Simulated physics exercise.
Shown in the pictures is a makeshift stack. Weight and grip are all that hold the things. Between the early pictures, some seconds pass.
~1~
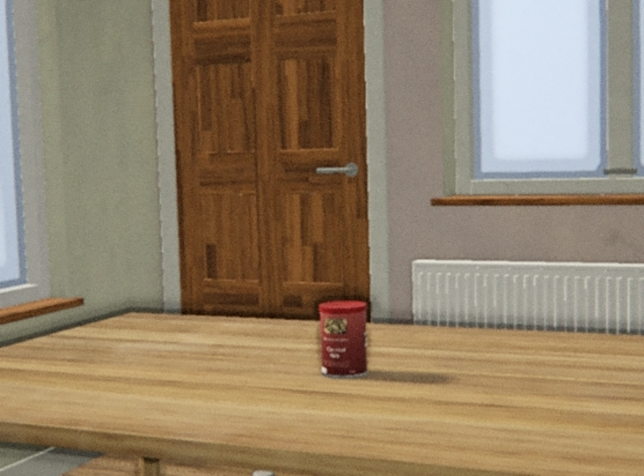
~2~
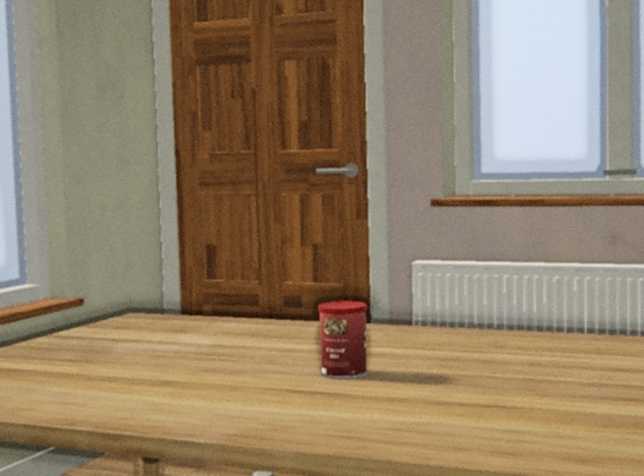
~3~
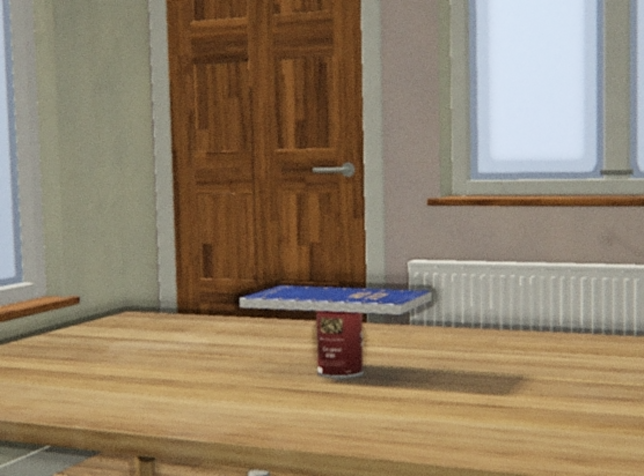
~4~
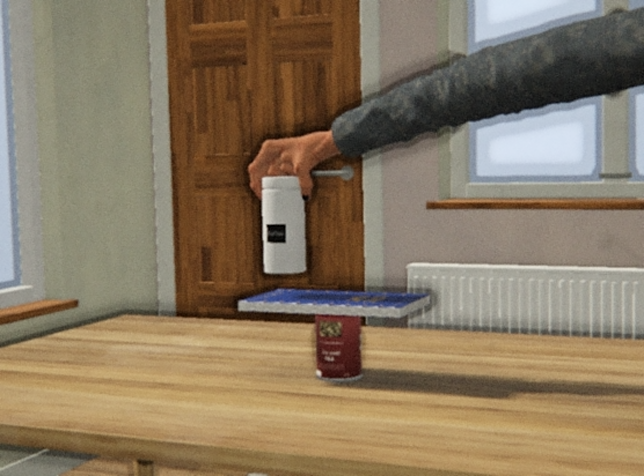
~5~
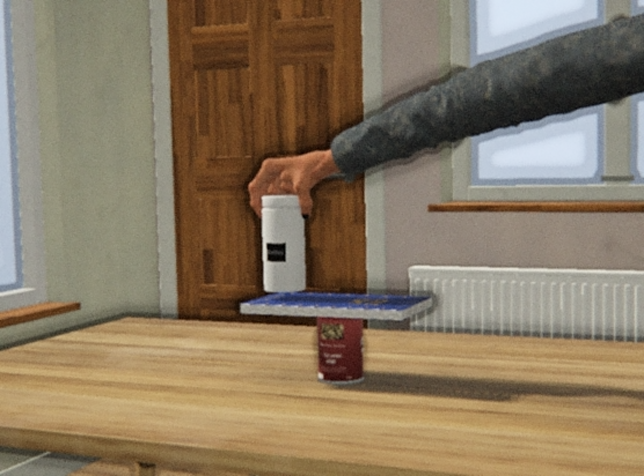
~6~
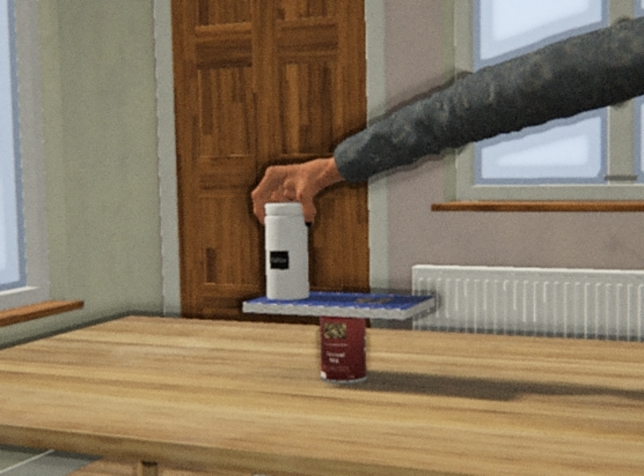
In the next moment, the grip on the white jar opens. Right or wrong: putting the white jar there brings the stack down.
Right, the stack comes down.
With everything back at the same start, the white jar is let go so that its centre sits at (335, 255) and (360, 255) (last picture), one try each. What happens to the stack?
Result one: The stack stands. Result two: The stack stands.
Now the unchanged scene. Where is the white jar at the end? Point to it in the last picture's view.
Somewhere around (225, 351) in the last picture.
Then, 0.40 s on from there, white jar now fallen; blue book turned 54° from how it was put.
Then, 0.60 s on from there, blue book turned 72° from how it was put.
In the end, fallen, white jar; toppled in the stack, blue book; red tin unmoved. At the end, from the last picture's camera, white jar near (225, 350). The stack loses its balance.
